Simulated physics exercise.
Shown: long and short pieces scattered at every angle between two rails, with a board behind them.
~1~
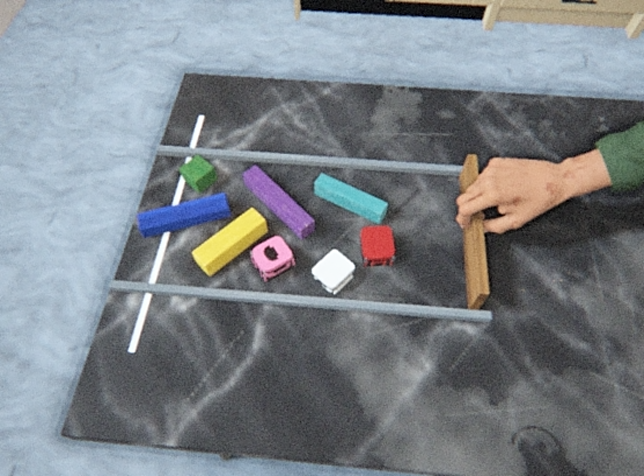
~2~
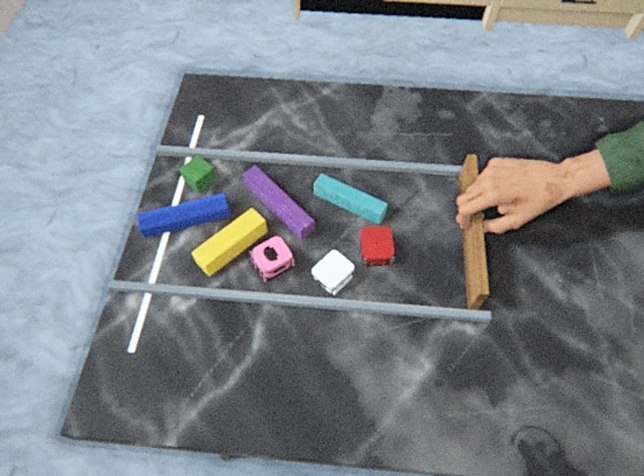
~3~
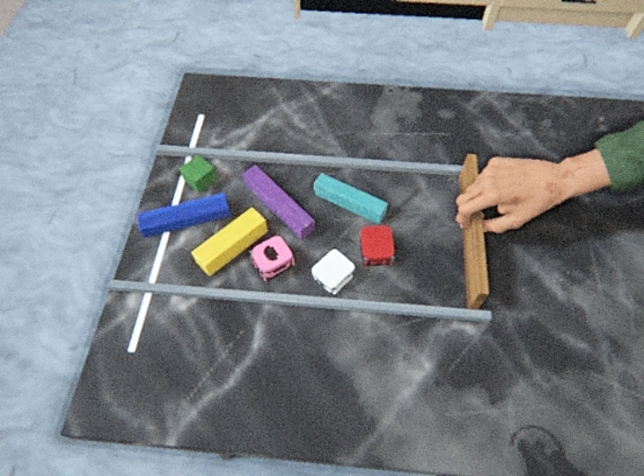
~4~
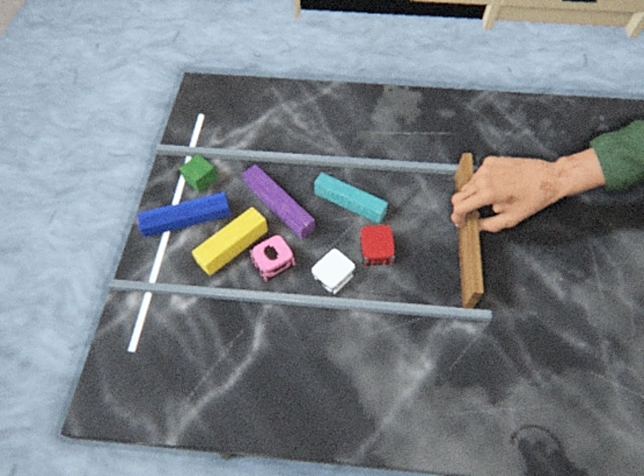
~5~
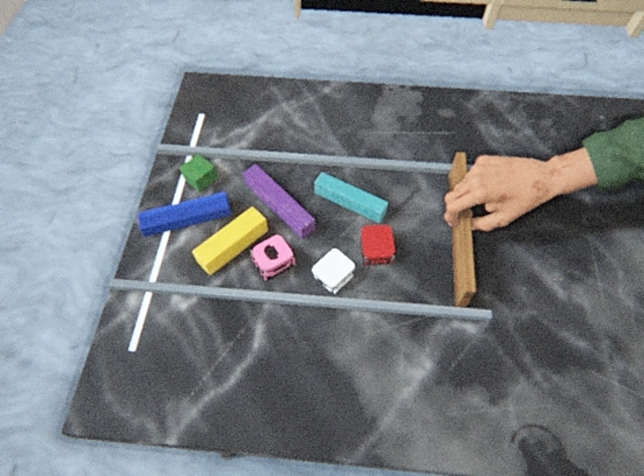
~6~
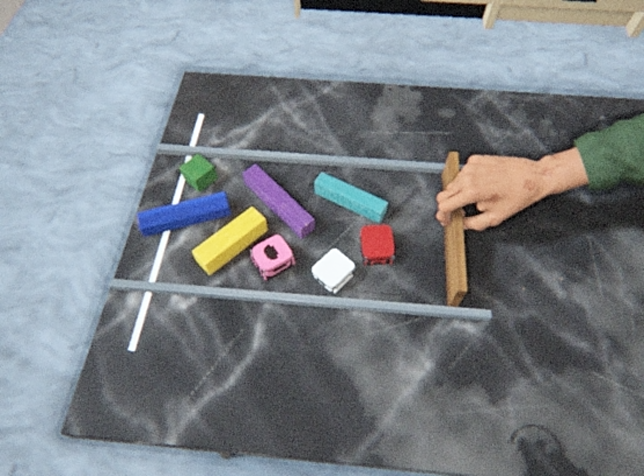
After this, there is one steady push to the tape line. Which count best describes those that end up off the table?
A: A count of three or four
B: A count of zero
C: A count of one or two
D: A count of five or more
A.
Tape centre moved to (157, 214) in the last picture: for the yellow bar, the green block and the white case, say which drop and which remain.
The yellow bar is gone. The green block is gone. The white case is still there.
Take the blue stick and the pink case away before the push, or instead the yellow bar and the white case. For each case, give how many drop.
Result: 2 in the first case, with 2 in the second.
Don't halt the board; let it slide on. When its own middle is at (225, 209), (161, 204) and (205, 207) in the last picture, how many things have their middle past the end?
0, 5 and 1.
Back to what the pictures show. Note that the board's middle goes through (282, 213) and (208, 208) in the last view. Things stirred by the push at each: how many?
At the one place 6, at the other 8.
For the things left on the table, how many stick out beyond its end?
The overhang total is 1.
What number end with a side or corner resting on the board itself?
The count in contact is 3.
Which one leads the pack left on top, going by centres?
It's the purple bar that ends up nearest.
Soon after, none off yet; blue stick at rest near (185, 214); green block at rest near (199, 173); yellow bar at rest near (231, 240).
Then, none off yet; blue stick at rest near (185, 213); green block at rest near (199, 173); yellow bar moved a little near (201, 243).
Further on, none off yet; blue stick moved a little near (135, 209); green block moved about its own width near (172, 168); yellow bar moved about its own width near (137, 243).
At rest, the number that fall off is three or four; fallen, pink case, yellow bar, green block and blue stick.
